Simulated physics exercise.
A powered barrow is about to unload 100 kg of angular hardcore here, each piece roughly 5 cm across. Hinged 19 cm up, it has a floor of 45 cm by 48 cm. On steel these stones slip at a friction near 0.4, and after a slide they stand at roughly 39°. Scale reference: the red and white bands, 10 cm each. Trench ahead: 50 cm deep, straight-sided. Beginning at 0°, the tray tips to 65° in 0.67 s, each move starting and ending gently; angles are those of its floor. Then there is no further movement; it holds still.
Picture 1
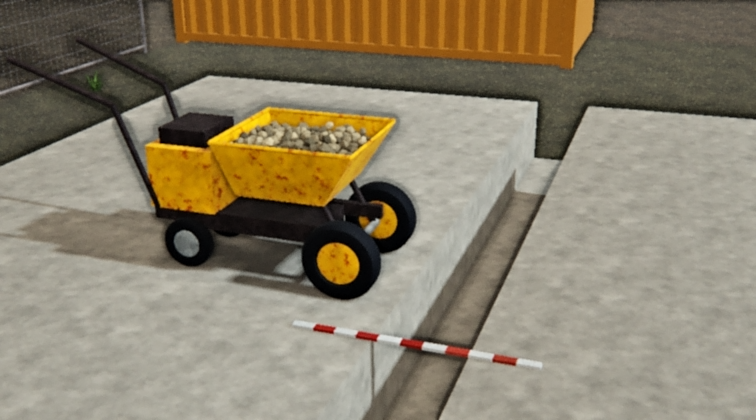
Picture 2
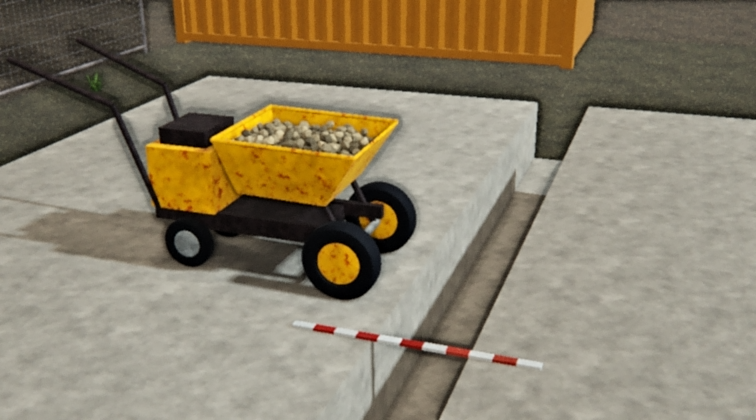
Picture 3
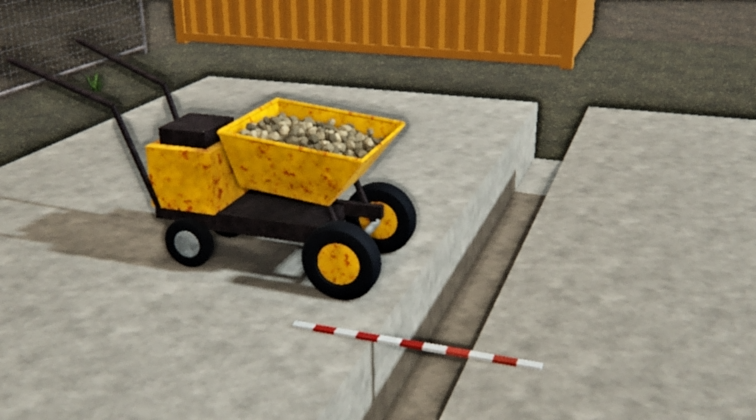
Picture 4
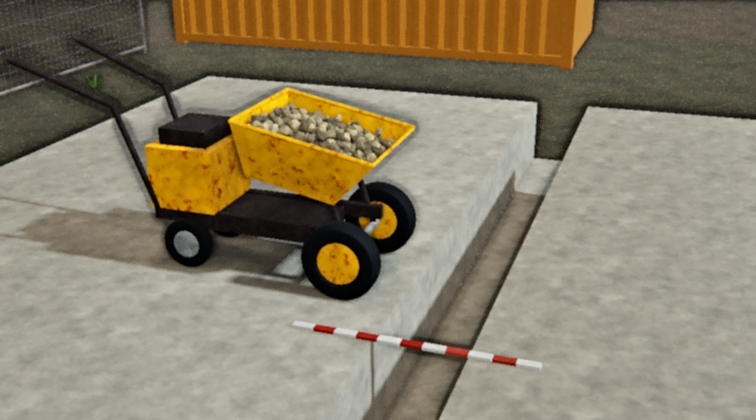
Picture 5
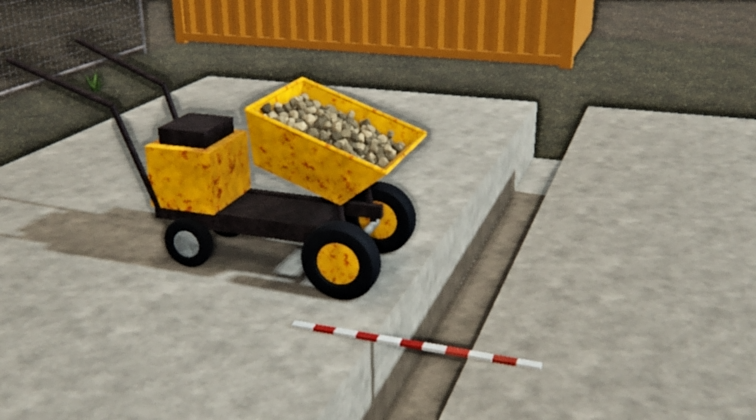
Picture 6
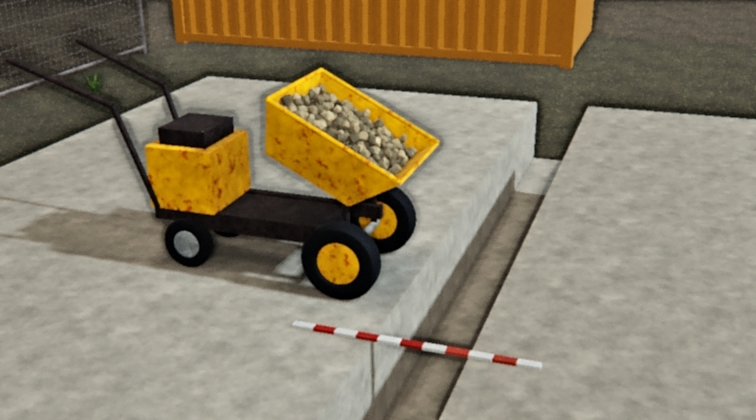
On a concrete slab beside a narrow trench, a small yellow powered barrow stood still, loaded with stones, while its tray slowly lifted at the back and tilted toward the right, the stones still inside.
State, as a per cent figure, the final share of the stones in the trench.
The final share is about 20 per cent.
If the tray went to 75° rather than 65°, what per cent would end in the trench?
In that case some 40 per cent.
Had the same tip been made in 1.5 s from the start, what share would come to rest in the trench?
That would give about 30 percent.
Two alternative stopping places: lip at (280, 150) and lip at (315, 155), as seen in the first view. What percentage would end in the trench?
About 55 per cent first, then about 45 per cent.
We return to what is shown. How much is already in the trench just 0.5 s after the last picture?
Around 10 per cent of it, at that instant.
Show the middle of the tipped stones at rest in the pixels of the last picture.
(522, 294).
Then, 0.2 s after the last picture the floor is at 55°, 100 % in the tray; the foremost stones are at (434, 194).
Then, 0.5 s after the last picture the floor is at 65°, 82 % in the tray, 10 % in the trench, 8 % past the trench; the foremost stones are at (522, 301).
Then, 0.8 s after the last picture the floor is at 65°, 51 % in the tray, 13 % in the trench, 35 % past the trench; the foremost stones are at (662, 304).
Then, 2.8 s after the last picture the floor is at 65°, 45 % in the tray, 20 % in the trench, 35 % past the trench; the foremost stones are past the picture's edge.
